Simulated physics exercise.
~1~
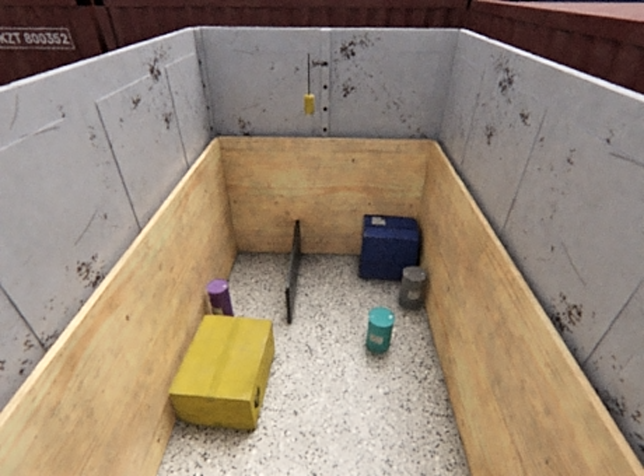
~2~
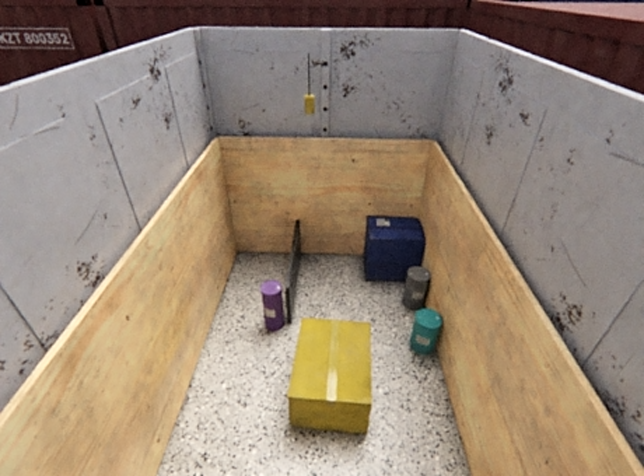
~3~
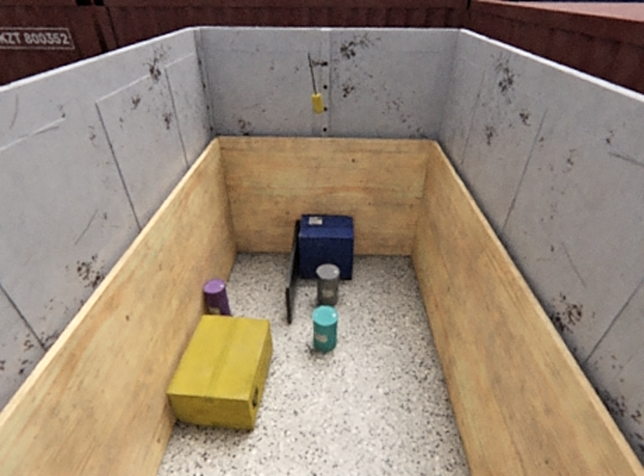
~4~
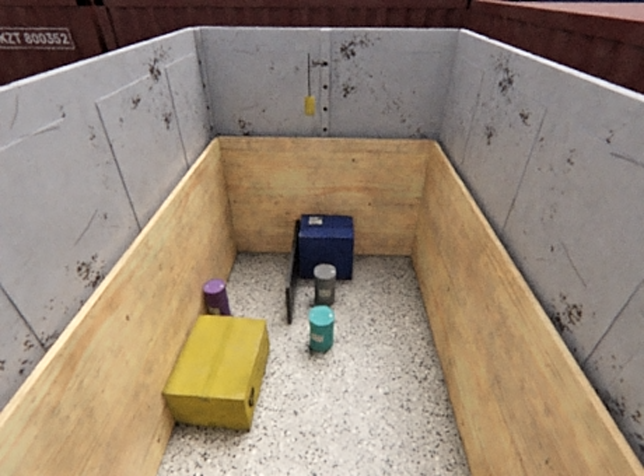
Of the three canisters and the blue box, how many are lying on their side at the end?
None of them are. All three canisters and the blue box are still upright after sliding about.
A big yellow box sits against the left side of a wood-lined load bay, seen from above and behind, with a purple canister just beyond it. Past a low dark board stand a blue box and a grey canister on the right, with a turquoise canister nearer. First the yellow box slides right to the middle, while the purple and turquoise canisters also shift right. Then everything slides left, the yellow box and purple canister returning to the left side and the blue box stopping by the board. Finally the load barely moves, with the grey and turquoise canisters standing near the middle.
